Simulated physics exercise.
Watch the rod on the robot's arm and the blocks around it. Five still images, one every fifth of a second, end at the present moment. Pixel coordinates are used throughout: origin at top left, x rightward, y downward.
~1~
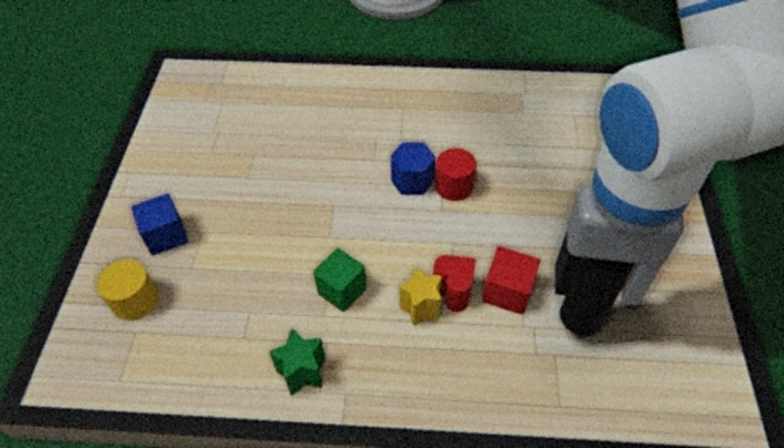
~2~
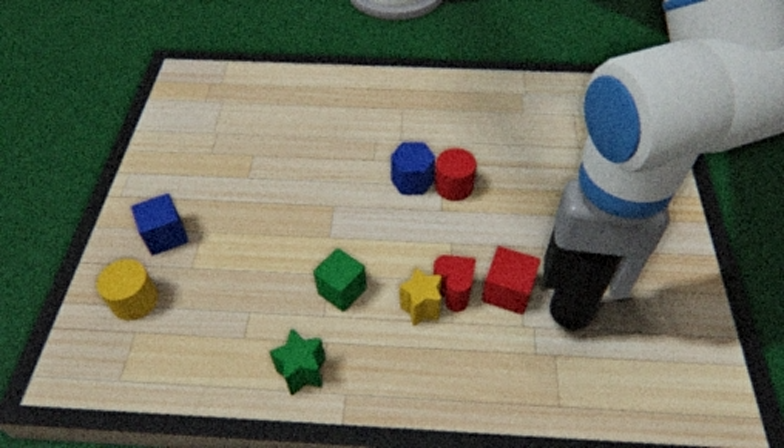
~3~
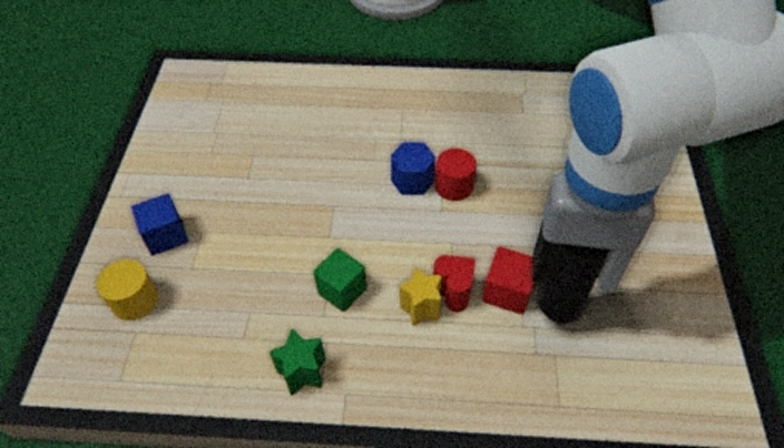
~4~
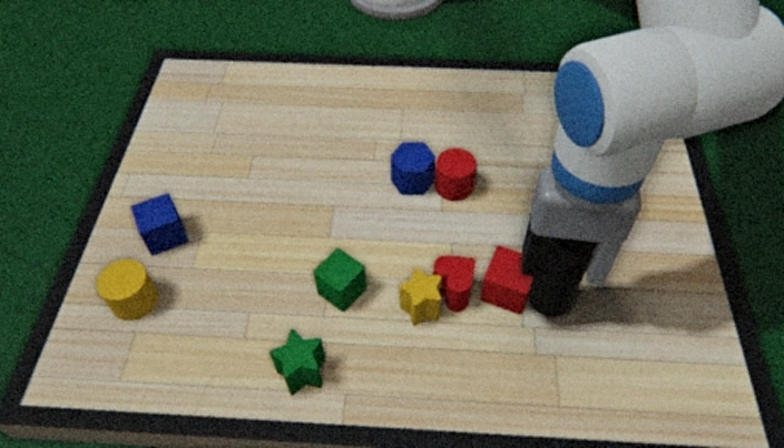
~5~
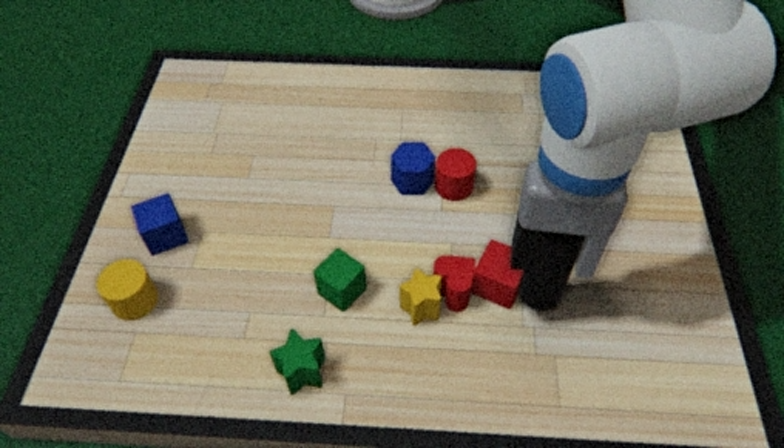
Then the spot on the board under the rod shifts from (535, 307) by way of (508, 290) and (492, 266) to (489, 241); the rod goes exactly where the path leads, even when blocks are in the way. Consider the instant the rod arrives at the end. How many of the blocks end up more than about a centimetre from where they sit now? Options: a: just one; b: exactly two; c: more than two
b (exactly two)
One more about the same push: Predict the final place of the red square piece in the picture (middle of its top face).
At (452, 213).
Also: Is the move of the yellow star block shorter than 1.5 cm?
I believe so.
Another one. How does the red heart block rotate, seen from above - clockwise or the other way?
From overhead, anticlockwise.
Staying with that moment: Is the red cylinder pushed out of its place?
No - that is not the case.
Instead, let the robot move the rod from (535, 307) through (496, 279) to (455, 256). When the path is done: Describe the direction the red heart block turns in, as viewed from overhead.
Overhead view: Anti-clockwise.
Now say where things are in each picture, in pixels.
In the first frame, rod's lower end (581, 317); yellow star block (422, 286); red heart block (456, 270); red cylinder (457, 162); red square piece (514, 269).
In the second frame, rod (571, 311); blocks still.
In the third frame, rod (560, 305); blocks still.
In the fourth frame, rod (550, 299); blocks still.
In the fifth frame, rod (540, 293); yellow star block (422, 286); red heart block (456, 270); red cylinder (457, 162); red square piece (503, 263).
On the path given first. Halfway along, rod (500, 263); red heart block (440, 261), turned 45° anticlockwise; red square piece (468, 232).
At the end, rod (492, 225); yellow star block still; red heart block (440, 261), turned 45° anticlockwise; red cylinder still; red square piece (452, 213), turned 20° anticlockwise.
